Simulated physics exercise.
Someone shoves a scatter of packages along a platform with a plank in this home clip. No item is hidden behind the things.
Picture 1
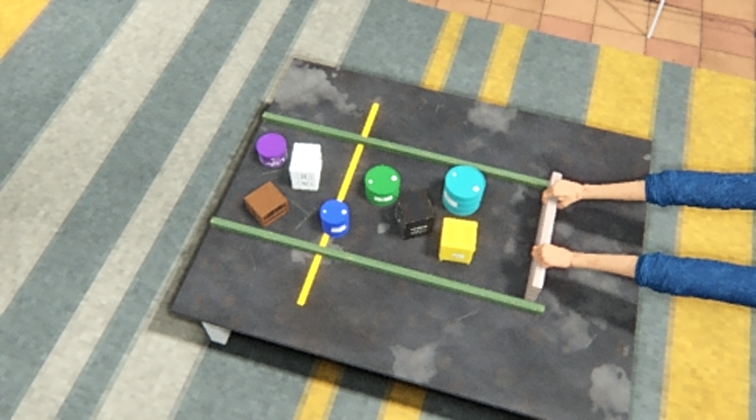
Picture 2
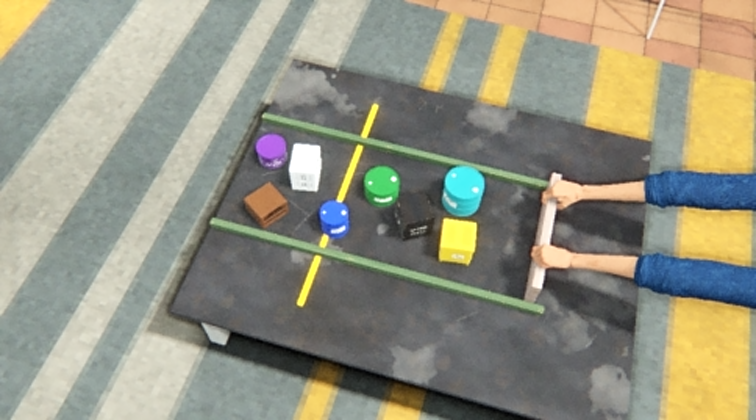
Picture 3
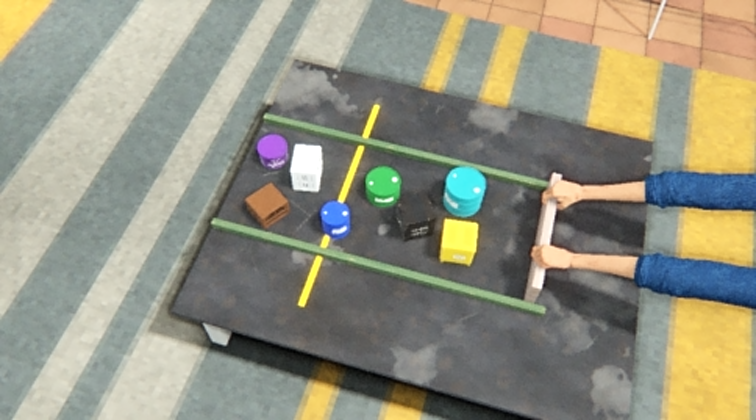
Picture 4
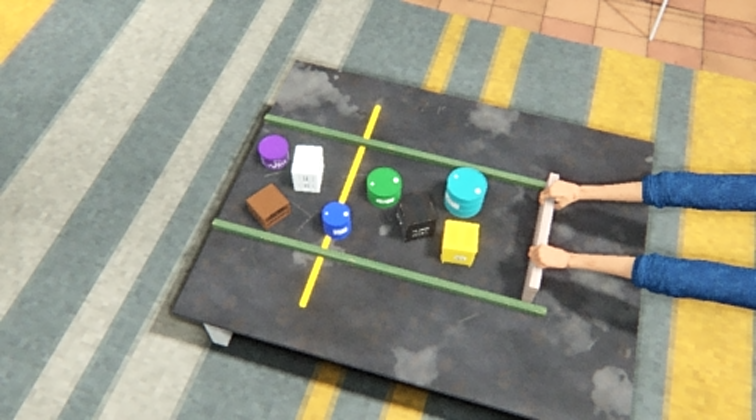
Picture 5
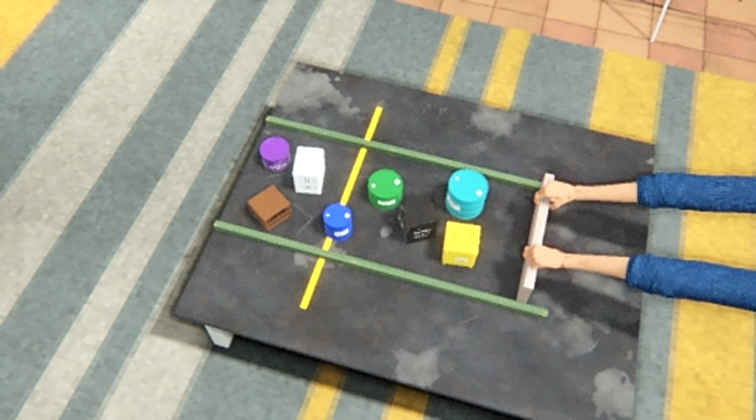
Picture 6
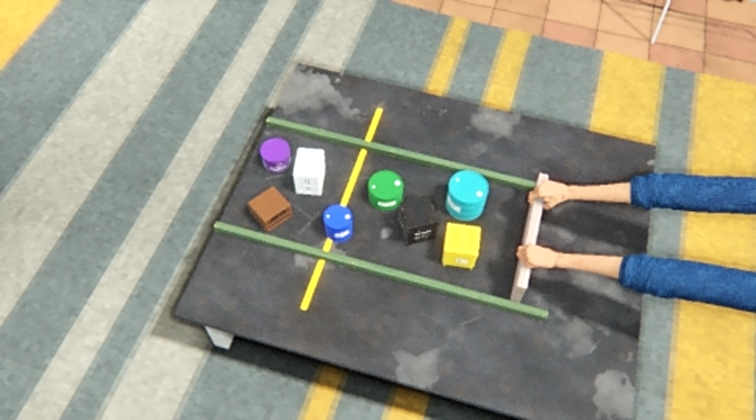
The clip shows two hands holding a plank at the right of a dark platform scattered with colourful containers and boxes; the plank moves slightly left between two green strips, while the items stay almost still.
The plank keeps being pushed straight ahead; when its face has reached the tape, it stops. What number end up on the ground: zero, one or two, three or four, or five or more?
Not one drops off.
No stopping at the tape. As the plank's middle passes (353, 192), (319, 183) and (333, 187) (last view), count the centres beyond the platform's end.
Place by place, 0, 1 and 1.
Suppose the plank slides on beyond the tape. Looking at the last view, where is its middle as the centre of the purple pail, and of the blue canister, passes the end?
First near (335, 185), second near (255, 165).
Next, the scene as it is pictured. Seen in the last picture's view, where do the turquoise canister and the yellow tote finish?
Listed as asked: First (338, 160), and then (322, 210).
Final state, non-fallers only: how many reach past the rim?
The answer comes to 1.
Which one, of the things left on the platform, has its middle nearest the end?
The purple pail winds up nearest.
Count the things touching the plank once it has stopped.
The figure is 2.
Early on, none off yet; purple pail at rest near (276, 156); brown crate at rest near (270, 209); white crate at rest near (310, 172).
A while later, none off yet; purple pail at rest near (276, 156); brown crate moving near (269, 208); white crate travelled a little near (306, 171).
Finally, the number that fall off is zero.
